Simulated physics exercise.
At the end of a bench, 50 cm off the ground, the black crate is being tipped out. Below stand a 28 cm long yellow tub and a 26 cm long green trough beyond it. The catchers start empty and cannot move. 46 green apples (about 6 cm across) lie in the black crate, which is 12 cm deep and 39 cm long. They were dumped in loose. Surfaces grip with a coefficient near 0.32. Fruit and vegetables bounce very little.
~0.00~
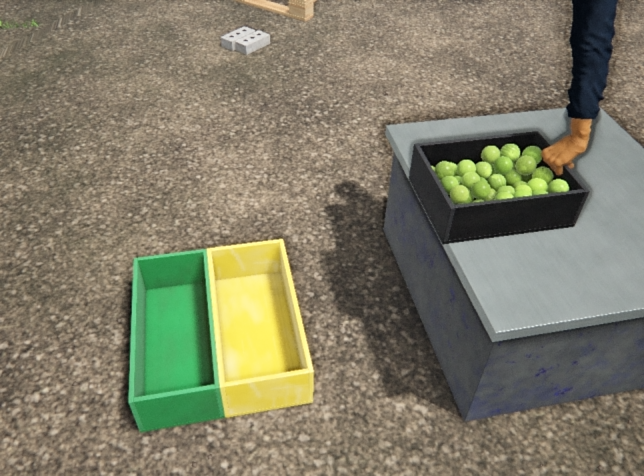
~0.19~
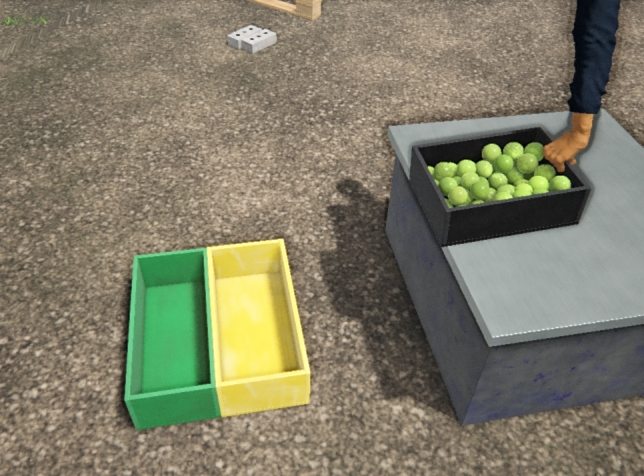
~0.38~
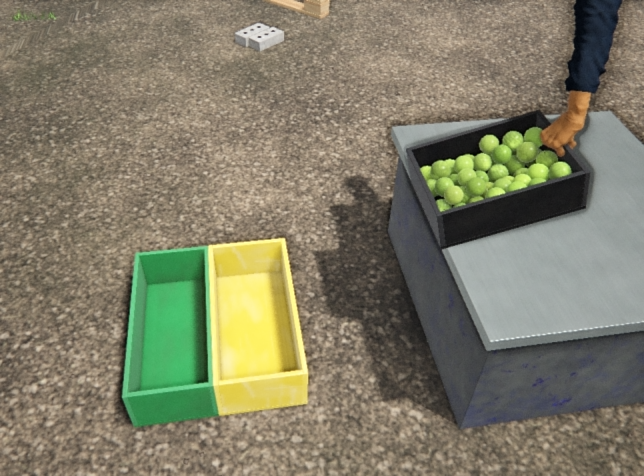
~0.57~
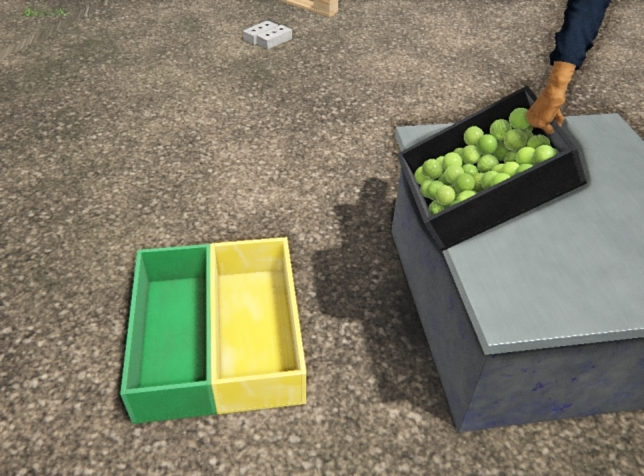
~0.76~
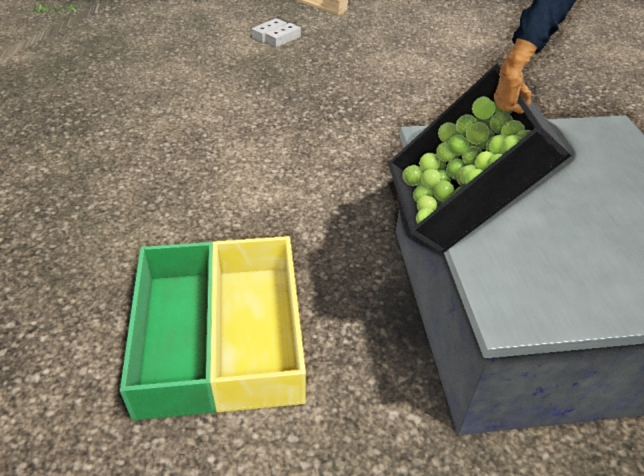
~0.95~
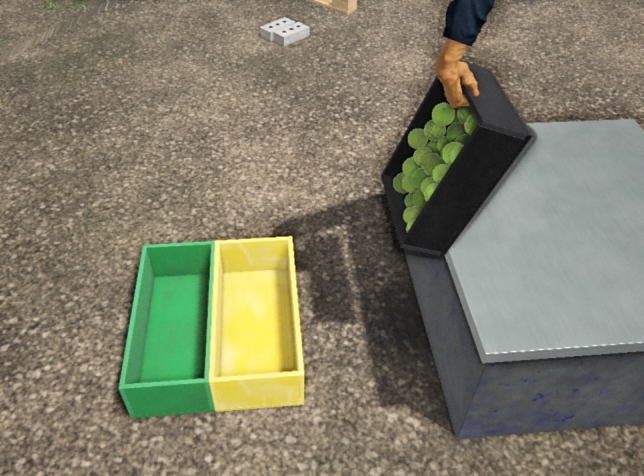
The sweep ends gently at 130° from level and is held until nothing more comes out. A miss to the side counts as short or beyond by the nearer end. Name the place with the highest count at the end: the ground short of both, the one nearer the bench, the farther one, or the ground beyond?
The largest share lands on the ground, short of the two.
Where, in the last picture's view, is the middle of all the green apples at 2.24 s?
At about (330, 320).
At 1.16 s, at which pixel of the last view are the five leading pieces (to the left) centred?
Near (376, 188).
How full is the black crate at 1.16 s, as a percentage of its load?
About 95 per cent.
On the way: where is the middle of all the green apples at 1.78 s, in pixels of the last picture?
Near (326, 320).
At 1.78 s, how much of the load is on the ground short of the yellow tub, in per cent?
About 70 per cent.
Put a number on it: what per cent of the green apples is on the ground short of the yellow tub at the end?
About 85 per cent.
After 1.16 s, tilt 92°; 43 still in the black crate and 3 in the air.
After 1.41 s, tilt 114°; 28 still in the black crate, 5 on the ground short of the yellow tub and 13 in the air.
After 1.78 s, tilt 130°; 3 in the yellow tub, 32 on the ground short of the yellow tub and 11 in the air.
When it is over (at 2.24 s), 6 in the yellow tub and 40 on the ground short of the yellow tub.
